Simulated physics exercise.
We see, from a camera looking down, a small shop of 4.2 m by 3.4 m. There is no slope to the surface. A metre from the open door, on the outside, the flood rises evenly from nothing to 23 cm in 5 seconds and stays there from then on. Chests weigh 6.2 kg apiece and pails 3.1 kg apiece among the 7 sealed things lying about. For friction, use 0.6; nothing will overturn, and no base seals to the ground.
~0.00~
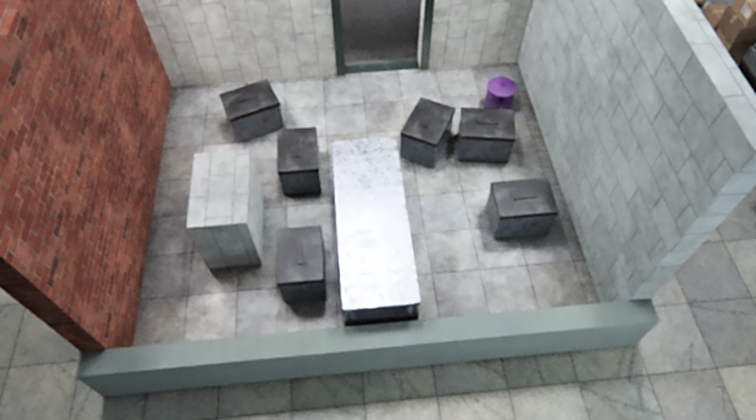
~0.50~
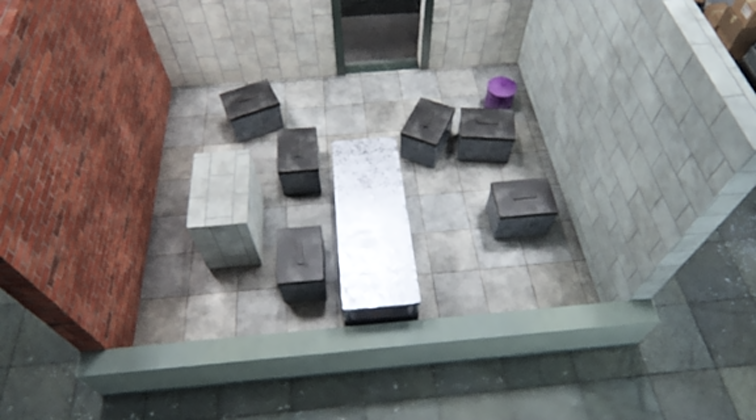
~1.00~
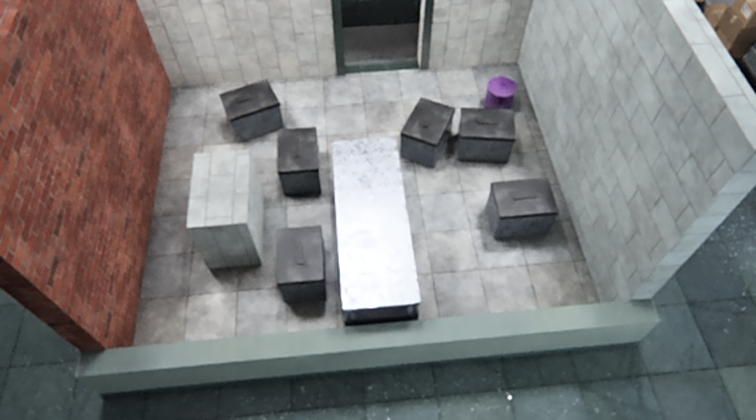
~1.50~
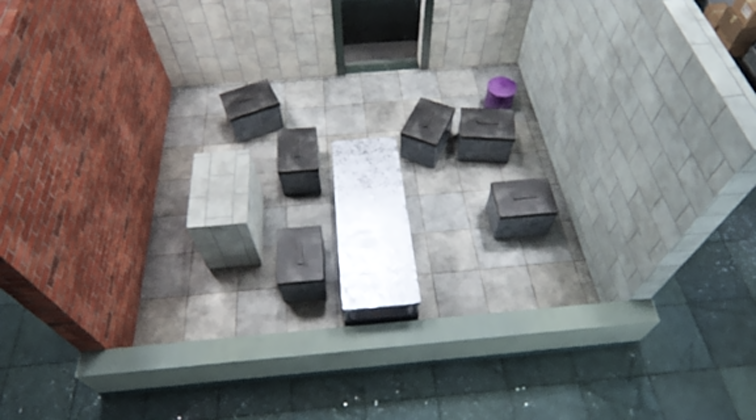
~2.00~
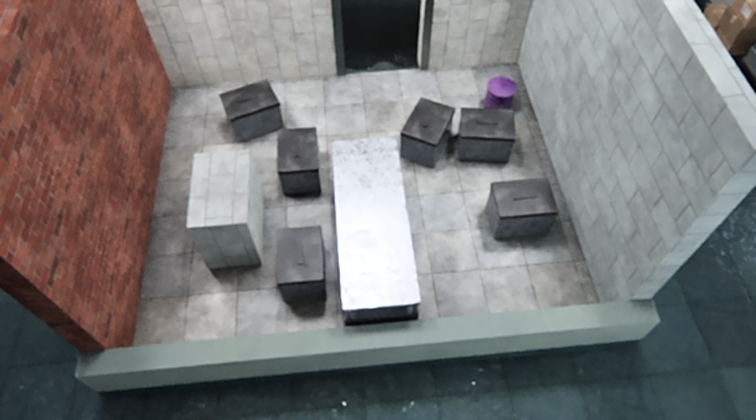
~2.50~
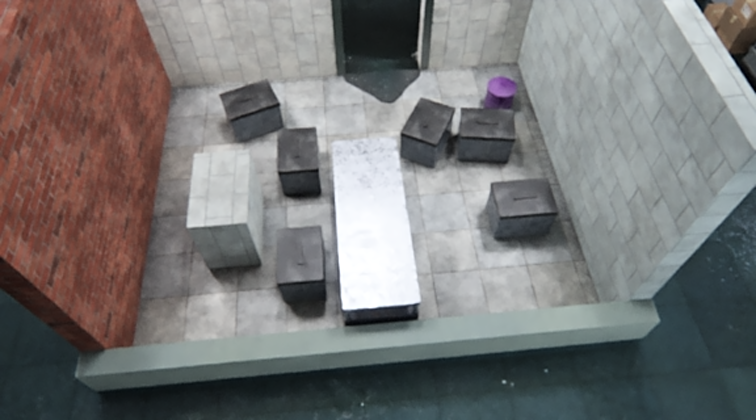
A small roofless shop with dark boxes, a long pale table and a purple pail sat still while dark water spread over the ground outside, then crept in through the open doorway at the back.
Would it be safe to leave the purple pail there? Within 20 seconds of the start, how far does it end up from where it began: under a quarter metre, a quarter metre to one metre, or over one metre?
It should cover a short stretch.
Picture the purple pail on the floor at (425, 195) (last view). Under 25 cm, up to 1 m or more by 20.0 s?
Well, it gets shoved far.
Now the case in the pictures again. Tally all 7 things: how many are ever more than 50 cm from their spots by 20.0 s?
Counting them up, I find 7.
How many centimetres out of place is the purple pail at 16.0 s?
It is about 50 cm out of place by then.
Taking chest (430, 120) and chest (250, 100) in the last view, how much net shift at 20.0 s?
Net displacement, in order: 100 cm; 60 cm.
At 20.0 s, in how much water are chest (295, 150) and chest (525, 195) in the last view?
About 11 and 19 cm.
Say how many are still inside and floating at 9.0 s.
5.
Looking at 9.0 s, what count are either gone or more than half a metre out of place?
I count 4 of them.
After 4.0 s the purple pail is near (502, 87), 0.0 m from its start, aground; 0 afloat.
After 9.0 s the purple pail is near (502, 87), 0.0 m from its start, aground; 5 afloat.
After 16.0 s the purple pail is near (477, 108), 0.5 m from its start, afloat; 7 afloat.
After 20.0 s the purple pail is near (465, 100), 0.5 m from its start, afloat; 7 afloat.
